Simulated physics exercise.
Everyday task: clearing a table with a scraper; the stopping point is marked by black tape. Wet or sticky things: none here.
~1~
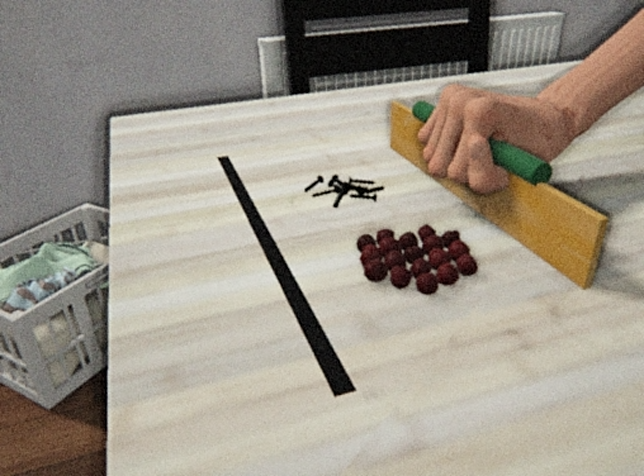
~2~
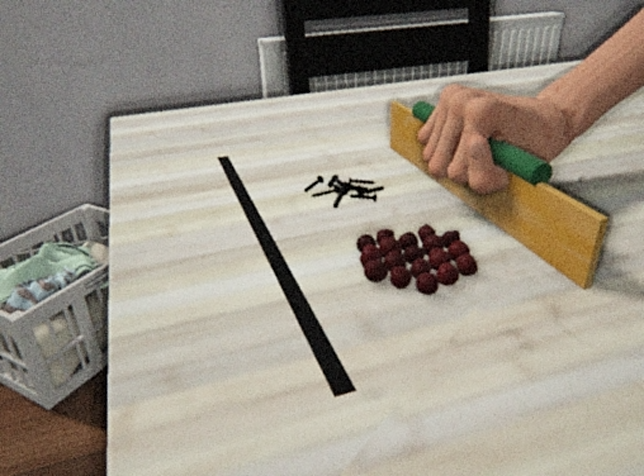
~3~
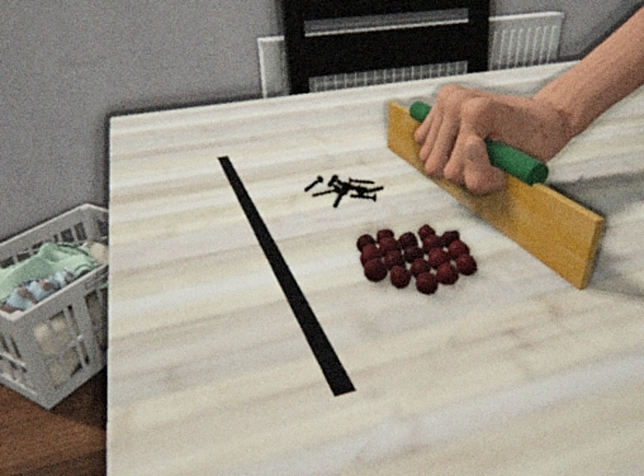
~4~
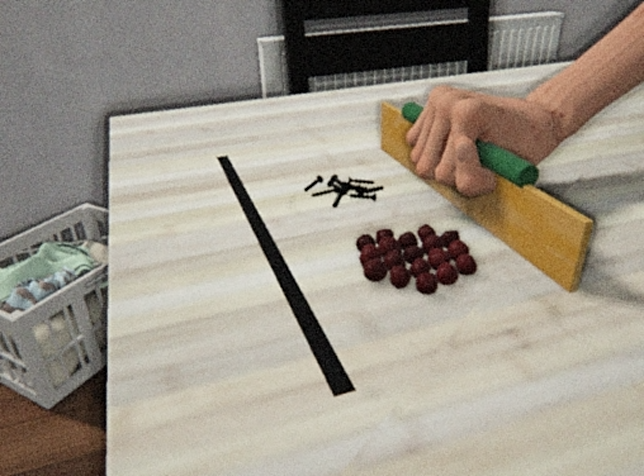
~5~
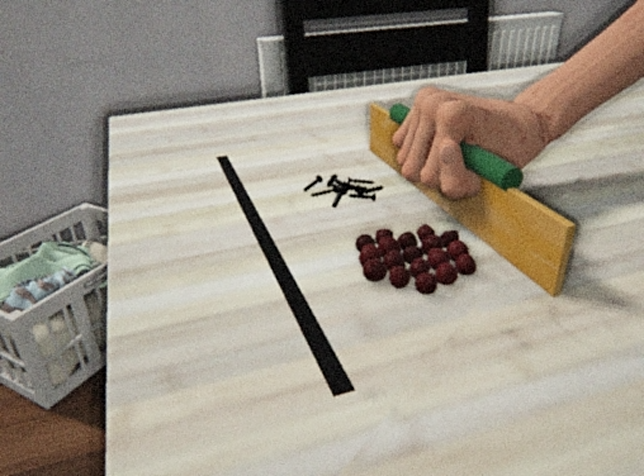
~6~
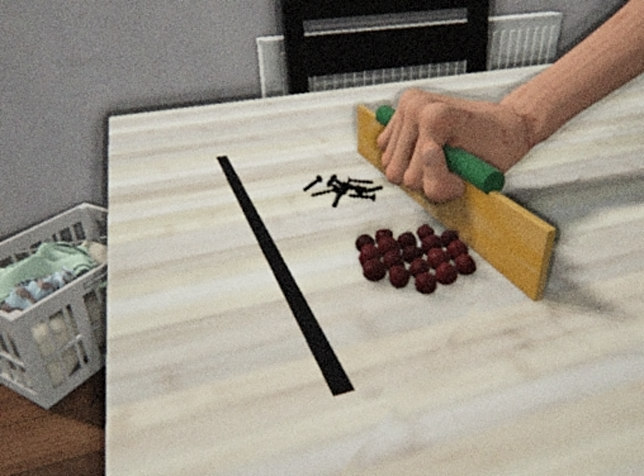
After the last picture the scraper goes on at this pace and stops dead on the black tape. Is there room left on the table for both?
The near handful holds its place up top, while the Far handful holds its place up top.
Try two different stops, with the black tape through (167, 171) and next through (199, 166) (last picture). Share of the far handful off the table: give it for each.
Share off the table is 0 per cent for the first position and 0 per cent for the second.
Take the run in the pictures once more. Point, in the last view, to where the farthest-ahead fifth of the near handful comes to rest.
At about (175, 304).
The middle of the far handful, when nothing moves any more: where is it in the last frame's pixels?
Resting centre, last frame: Approx. (217, 212) px.
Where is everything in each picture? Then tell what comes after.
The first frame shows scraper near (574, 239), at rest; black tape near (226, 163), well back from the edge; edge at (108, 269); near handful near (414, 255), a few dried cherries; far handful near (351, 186), a few black screws.
The second frame shows scraper near (574, 239), at rest; far handful near (351, 186).
The third frame shows scraper near (570, 240); near handful near (414, 255).
The fourth frame shows scraper near (560, 242); far handful near (350, 185).
The fifth frame shows scraper near (544, 245); near handful near (413, 255).
The sixth frame shows scraper near (525, 250); black tape near (224, 162); edge at (107, 268); near handful near (413, 255); far handful near (349, 185).
Then, 0.37 s on from there, scraper still moving, near (338, 165); near handful all on the table, its front near (311, 297); far handful all on the table, its front near (283, 199).
Then, 0.76 s on from there, scraper stopped at the black tape; near handful all on the table, its front near (197, 336); far handful all on the table, its front near (202, 216).
Then, 1.04 s on from there, scraper stopped at the black tape; near handful all on the table, its front near (175, 304); far handful all on the table, its front near (186, 222).
In the end, scraper stopped at the black tape; near handful all on the table, its front near (175, 304); far handful all on the table, its front near (186, 222).
